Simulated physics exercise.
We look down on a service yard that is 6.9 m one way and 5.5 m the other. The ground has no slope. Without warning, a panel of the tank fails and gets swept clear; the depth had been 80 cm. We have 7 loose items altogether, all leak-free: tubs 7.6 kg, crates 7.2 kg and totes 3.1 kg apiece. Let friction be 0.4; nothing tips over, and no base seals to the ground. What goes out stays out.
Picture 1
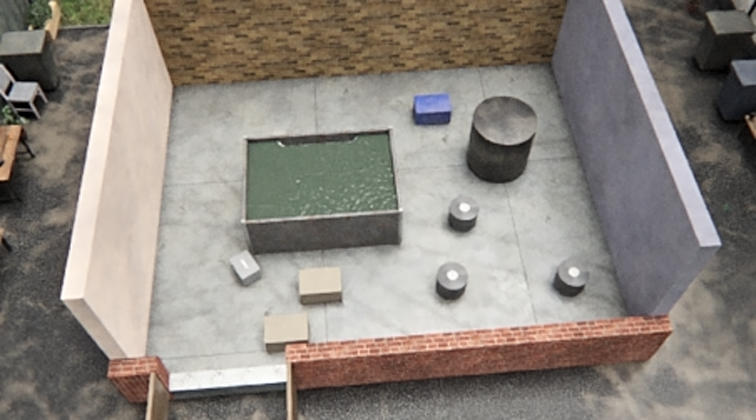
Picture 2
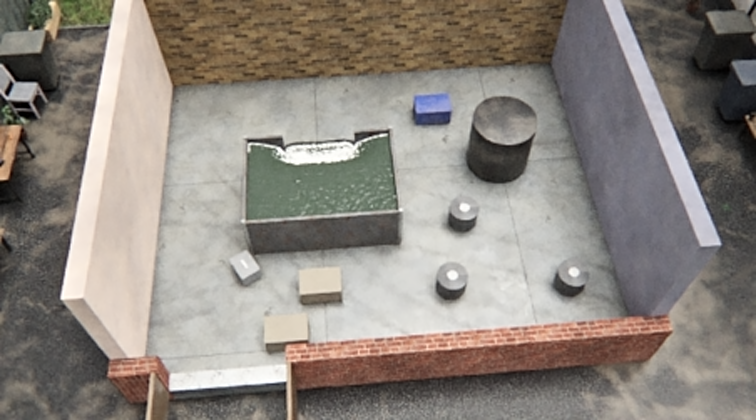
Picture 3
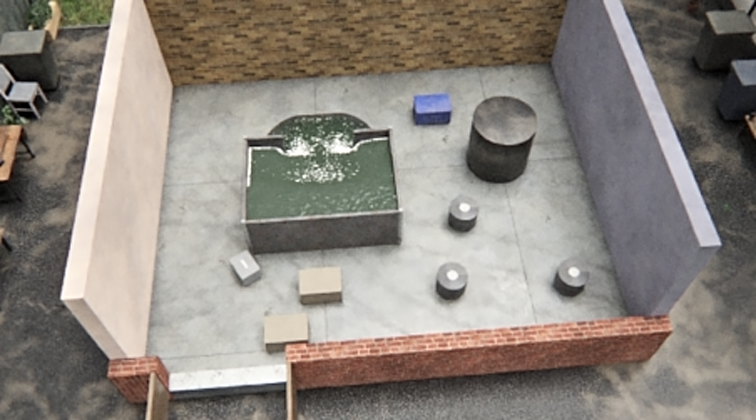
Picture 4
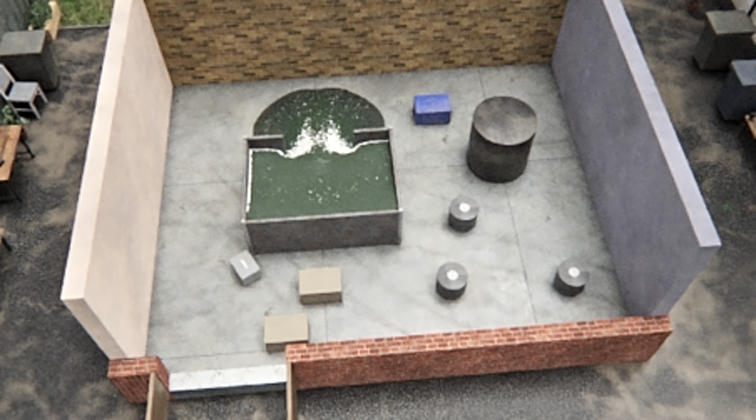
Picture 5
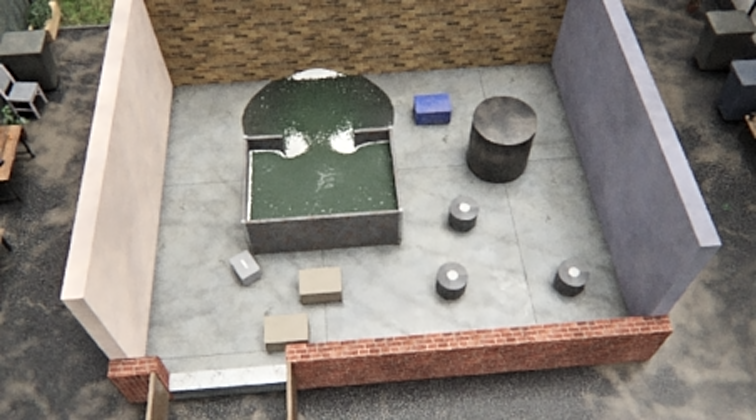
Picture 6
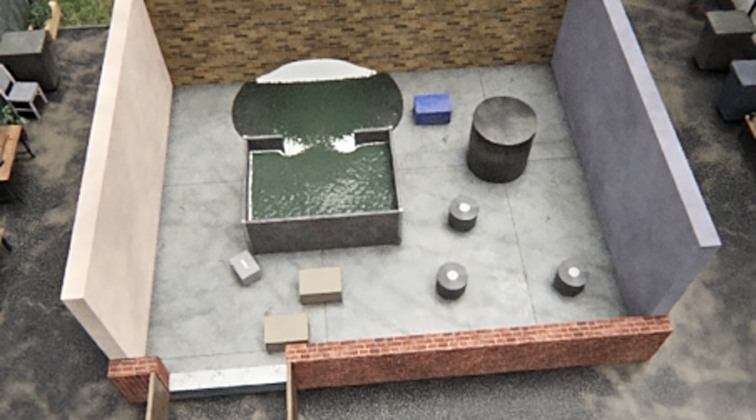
Green water in a rectangular tank churns white along its far side, where a gap opens in the wall. It pours through onto the yard floor, spreading in a widening rounded sheet toward the brick wall behind, while the blue crate, pale boxes and round containers stay still.
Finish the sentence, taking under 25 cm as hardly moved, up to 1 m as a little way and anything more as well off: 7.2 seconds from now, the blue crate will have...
The blue crate will have travelled well off.
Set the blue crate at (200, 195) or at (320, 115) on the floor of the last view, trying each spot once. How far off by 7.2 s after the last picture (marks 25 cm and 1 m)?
Order of tries: It is flushed away; it is flushed away.
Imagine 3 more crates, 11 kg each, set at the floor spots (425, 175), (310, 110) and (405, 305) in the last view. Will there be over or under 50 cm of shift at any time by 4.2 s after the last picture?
Well, in that order it's lower, higher and lower.
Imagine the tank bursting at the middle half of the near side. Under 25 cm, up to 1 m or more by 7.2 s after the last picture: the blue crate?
The answer: The blue crate slips a moderate way.
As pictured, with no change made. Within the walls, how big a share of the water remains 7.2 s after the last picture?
Somewhere near 86 percent, give or take.
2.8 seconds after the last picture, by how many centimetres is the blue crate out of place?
Around 80 cm from the start by that time.
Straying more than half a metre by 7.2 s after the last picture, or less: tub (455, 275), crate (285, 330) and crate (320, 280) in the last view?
Results in listed order: Falls short / falls short / falls short.
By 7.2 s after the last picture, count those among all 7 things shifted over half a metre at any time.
That makes 3.
Then, 0.9 s after the last picture the blue crate is near (433, 103), 0.0 m from its start, aground; 0 of 7 are out; 0 afloat.
Then, 2.8 s after the last picture the blue crate is near (444, 140), 0.8 m from its start, aground; 0 of 7 are out; 0 afloat.
Then, 4.8 s after the last picture the blue crate is near (428, 155), 1.1 m from its start, aground; 0 of 7 are out; 2 afloat.
Then, 7.2 s after the last picture the blue crate is near (414, 164), 1.4 m from its start, aground; 0 of 7 are out; 2 afloat.
